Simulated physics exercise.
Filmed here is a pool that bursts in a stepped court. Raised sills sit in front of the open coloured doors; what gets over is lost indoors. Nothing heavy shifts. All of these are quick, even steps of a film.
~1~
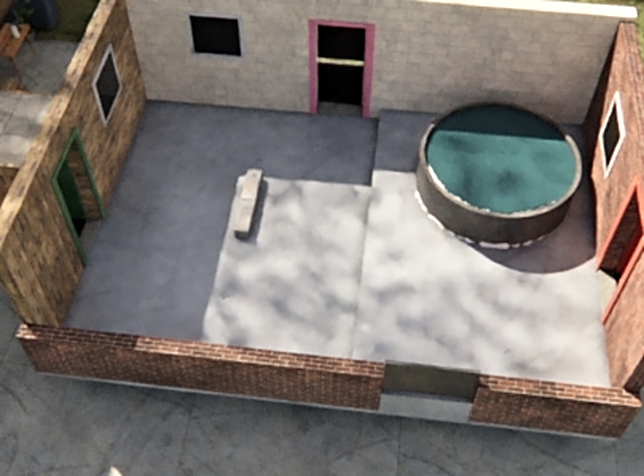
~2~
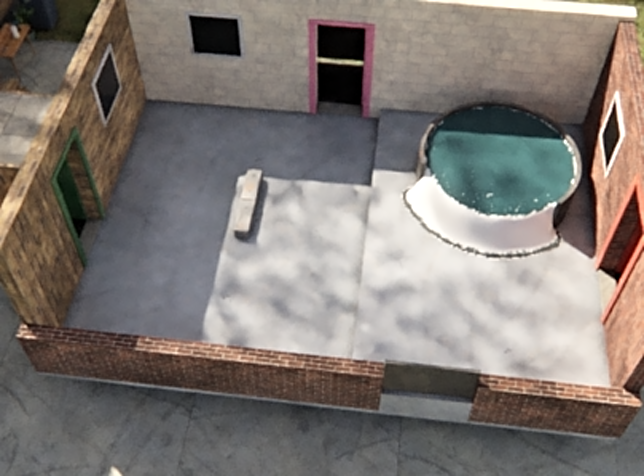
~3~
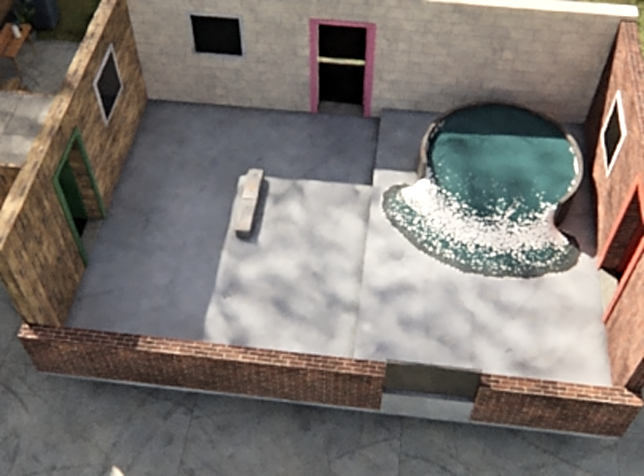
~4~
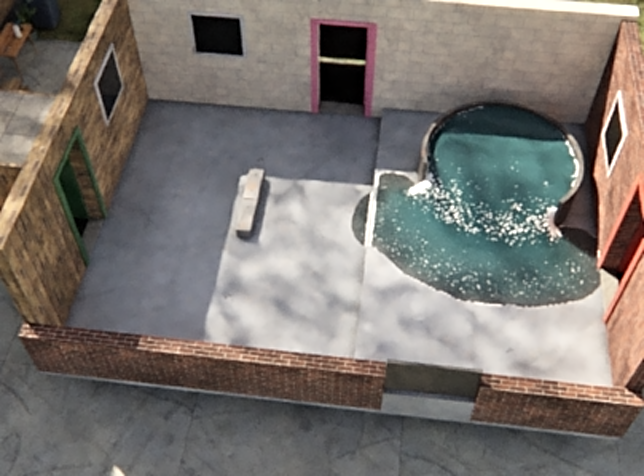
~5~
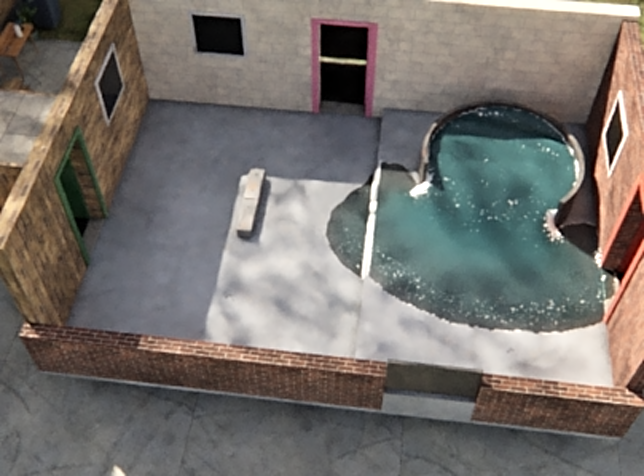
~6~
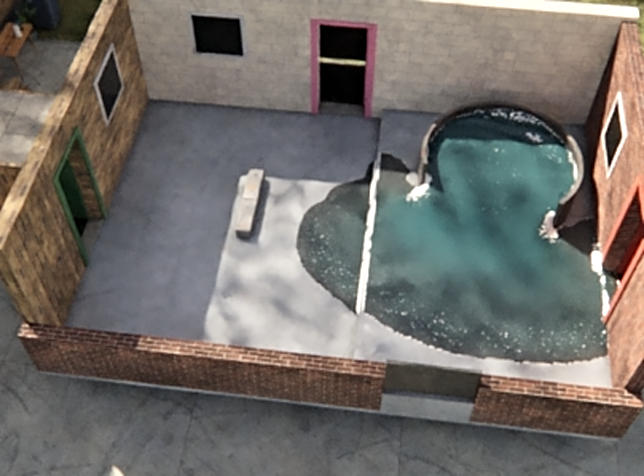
At first, a round tank of green water stands whole and still in a walled court with coloured doorways. Then its front gives way and water pours out toward the low brick wall, foaming white. The sheet fans across the pale floor, spreading left over the step toward a small block.
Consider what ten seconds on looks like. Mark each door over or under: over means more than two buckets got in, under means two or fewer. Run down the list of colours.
Pink door - under, green door - over, red door - over.
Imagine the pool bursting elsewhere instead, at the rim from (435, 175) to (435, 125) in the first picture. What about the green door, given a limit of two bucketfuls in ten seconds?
From what I can tell, green overshoots.
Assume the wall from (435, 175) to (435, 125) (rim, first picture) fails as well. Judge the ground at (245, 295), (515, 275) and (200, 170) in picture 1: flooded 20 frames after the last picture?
The three spots, in order, are inundated, spared and inundated.
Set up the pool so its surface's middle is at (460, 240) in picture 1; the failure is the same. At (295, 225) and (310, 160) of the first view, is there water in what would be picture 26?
Result: Spared; spared.
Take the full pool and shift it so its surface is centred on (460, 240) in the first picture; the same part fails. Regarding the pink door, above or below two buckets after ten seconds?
The pink door tops that amount.
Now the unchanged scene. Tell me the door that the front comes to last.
Result: The green-painted one.
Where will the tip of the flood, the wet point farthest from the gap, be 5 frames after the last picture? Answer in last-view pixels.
By then the tip should be at about (193, 324).
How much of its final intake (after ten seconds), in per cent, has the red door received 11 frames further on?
Share at that point: Roughly 40 %.
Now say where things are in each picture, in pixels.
In the first frame, the round tank at (499, 159) is whole and still.
In the second frame, water pours out at (475, 231) and has run to (409, 193).
In the third frame, the front is at (388, 196), out from the gap at (476, 231).
In the fourth frame, the front is at (364, 203), out from the gap at (476, 233).
In the fifth frame, water pours out at (477, 233) and has run to (334, 222).
In the sixth frame, water pours out at (476, 234) and has run to (309, 217).
A moment on, water covers 50 % of the floor; the pink door not reached, the green door not reached, the red door over two buckets in.
Next, water covers 50 % of the floor; the pink door not reached, the green door not reached, the red door over two buckets in.
Then, water covers 55 % of the floor; the pink door wet at the sill, nothing in, the green door wet at the sill, nothing in, the red door over two buckets in.
Later, water covers 80 % of the floor; the pink door wet at the sill, nothing in, the green door far over two buckets in, the red door far over two buckets in.
In the end, water covers 95 % of the floor; the pink door under two buckets in, the green door far over two buckets in, the red door far over two buckets in.
